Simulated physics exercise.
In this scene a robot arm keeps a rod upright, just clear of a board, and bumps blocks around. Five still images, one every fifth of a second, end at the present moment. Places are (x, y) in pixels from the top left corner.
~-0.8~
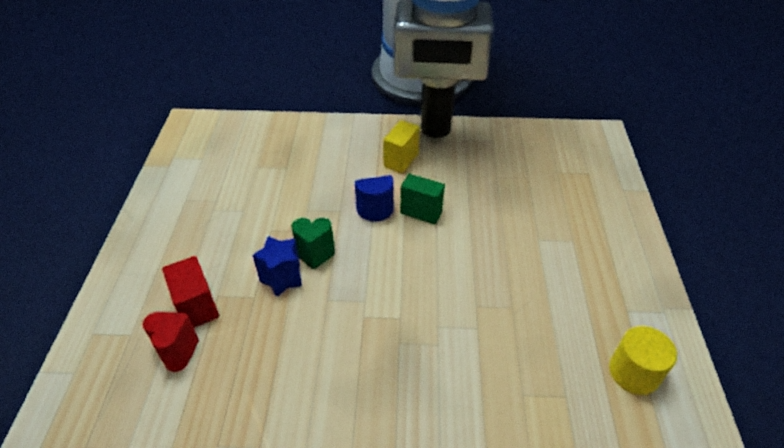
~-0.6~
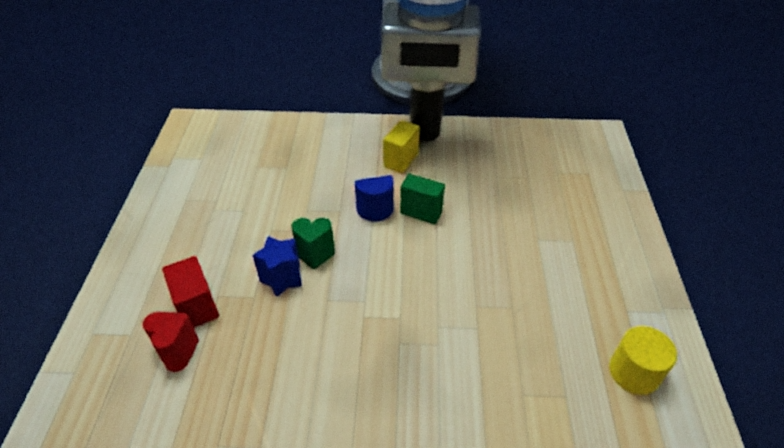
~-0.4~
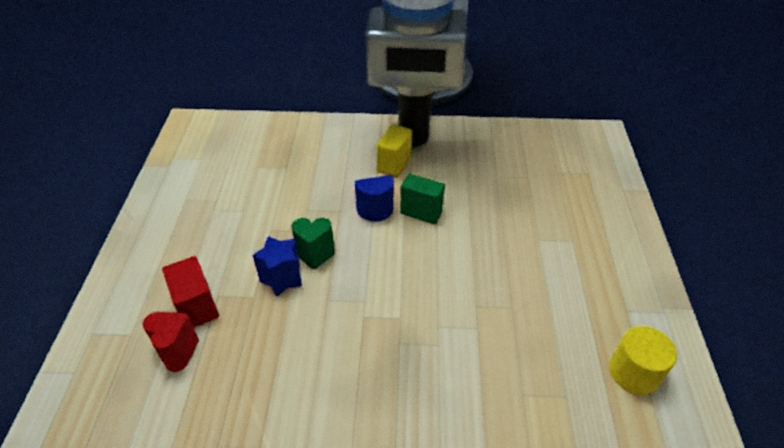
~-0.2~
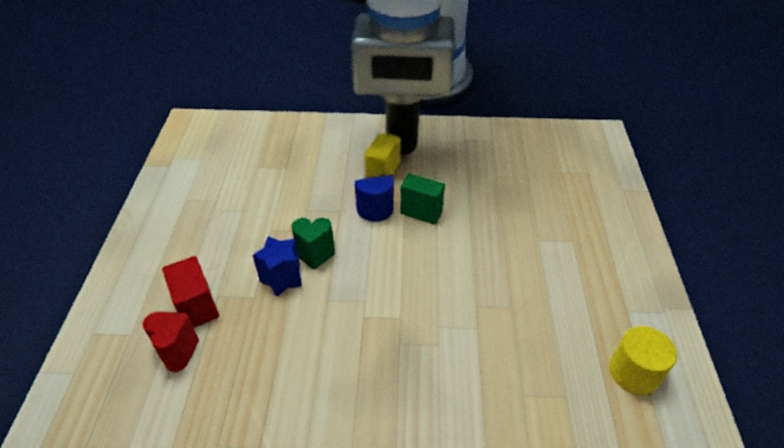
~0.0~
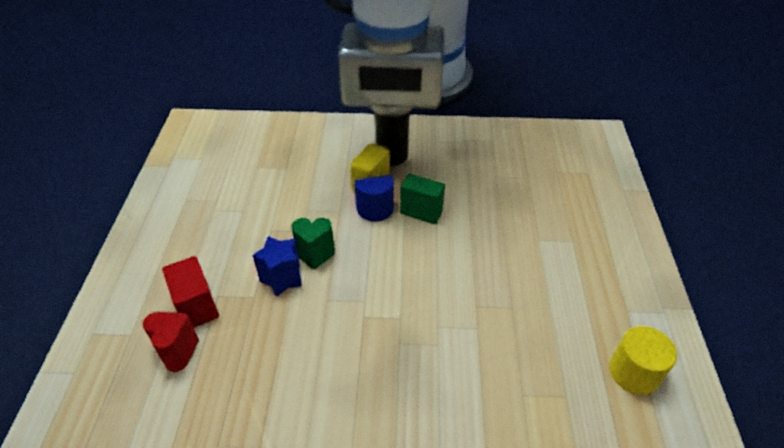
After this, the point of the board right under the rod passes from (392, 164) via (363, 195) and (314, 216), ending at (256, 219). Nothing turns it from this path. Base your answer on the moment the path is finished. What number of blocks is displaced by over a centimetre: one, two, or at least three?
I'd say just one block gets shifted by more than about 1 cm.
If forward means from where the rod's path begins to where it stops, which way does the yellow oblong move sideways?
My answer: Left.
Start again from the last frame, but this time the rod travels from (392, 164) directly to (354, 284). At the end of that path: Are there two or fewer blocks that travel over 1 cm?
Yes - that is the case.
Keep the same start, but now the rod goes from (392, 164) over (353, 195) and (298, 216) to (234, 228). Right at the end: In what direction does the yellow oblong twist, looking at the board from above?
Counter-clockwise, from overhead.
On the path given first. One third of the way, rod at (362, 187); yellow oblong at (330, 185), turned 20° clockwise.
Two thirds of the way, rod at (312, 208); yellow oblong at (281, 212); blue half-round block at (375, 187), turned 25° anticlockwise.
At the end, rod at (254, 211); green heart block not moved; yellow oblong at (259, 221), turned 30° anticlockwise; blue half-round block at (375, 187), turned 25° anticlockwise.
